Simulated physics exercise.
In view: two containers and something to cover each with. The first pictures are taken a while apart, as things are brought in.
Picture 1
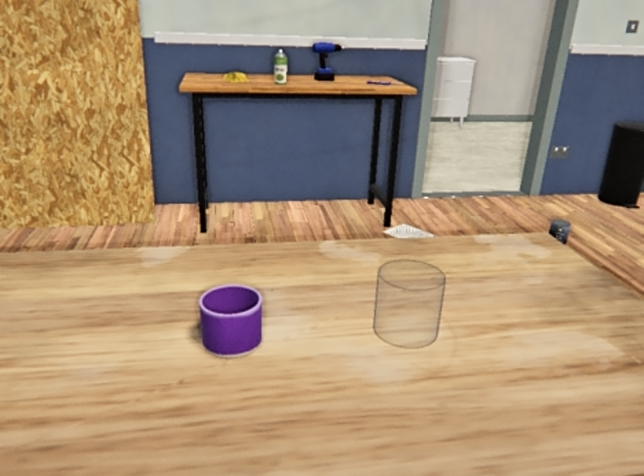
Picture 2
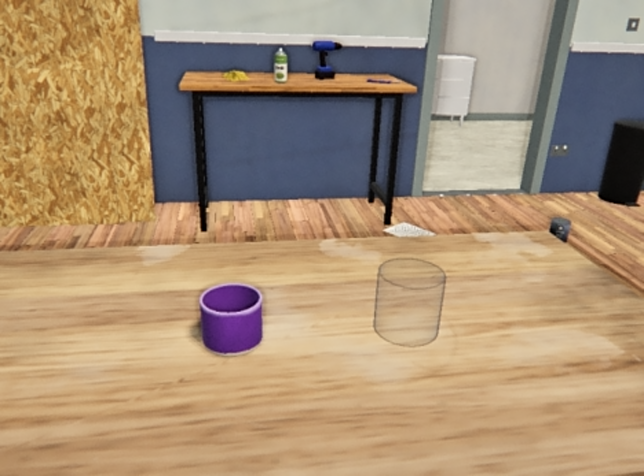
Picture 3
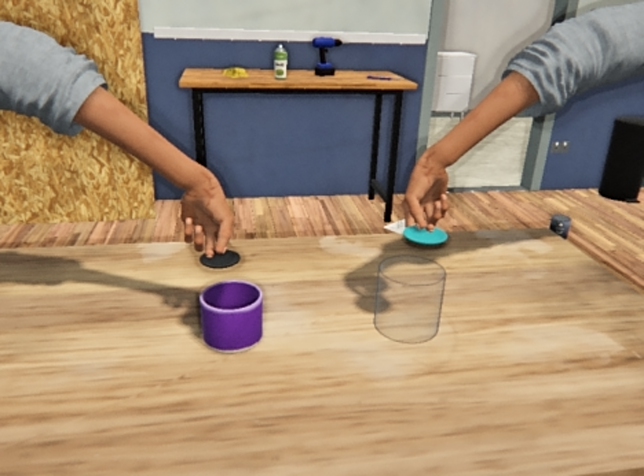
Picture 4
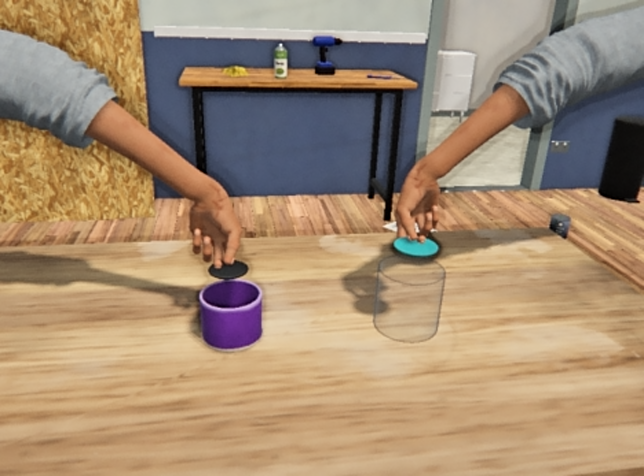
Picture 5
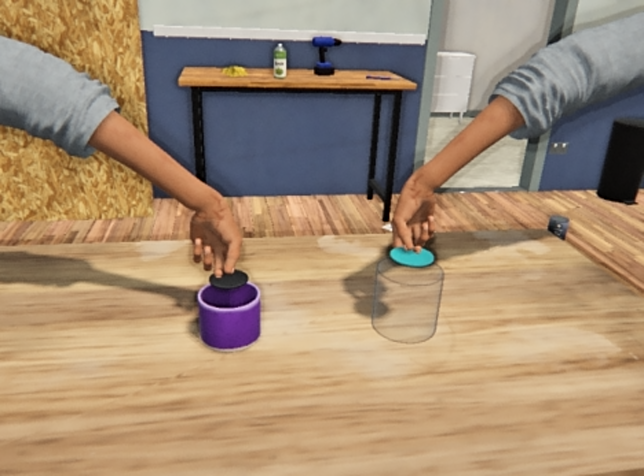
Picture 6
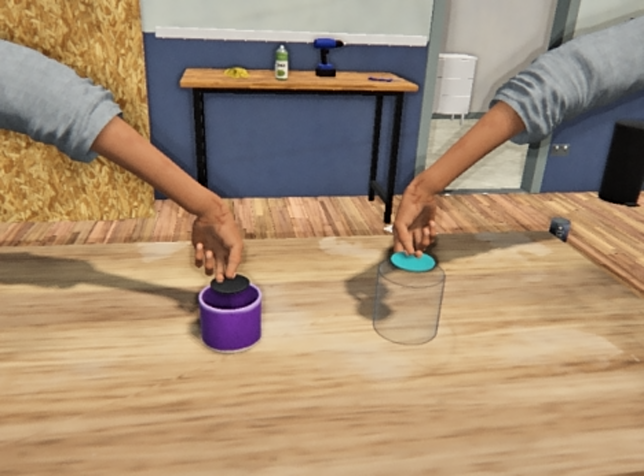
On a wooden table, two hands lower round plates onto a purple mug and a clear glass.
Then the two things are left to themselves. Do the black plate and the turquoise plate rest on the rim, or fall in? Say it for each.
Here the black plate slips past the rim, the turquoise plate slips past the rim.
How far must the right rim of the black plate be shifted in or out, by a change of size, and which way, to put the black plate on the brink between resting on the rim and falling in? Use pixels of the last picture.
Some 8 pixels, right.
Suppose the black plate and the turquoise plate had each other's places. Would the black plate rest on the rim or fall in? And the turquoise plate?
The black plate sinks inside, the turquoise plate goes in.
Then, 0.16 s on from there, black plate on its way down near (231, 322); turquoise plate on its way down near (408, 298).
In the end, the black plate falls in, near (232, 333); the turquoise plate falls in, near (405, 322).
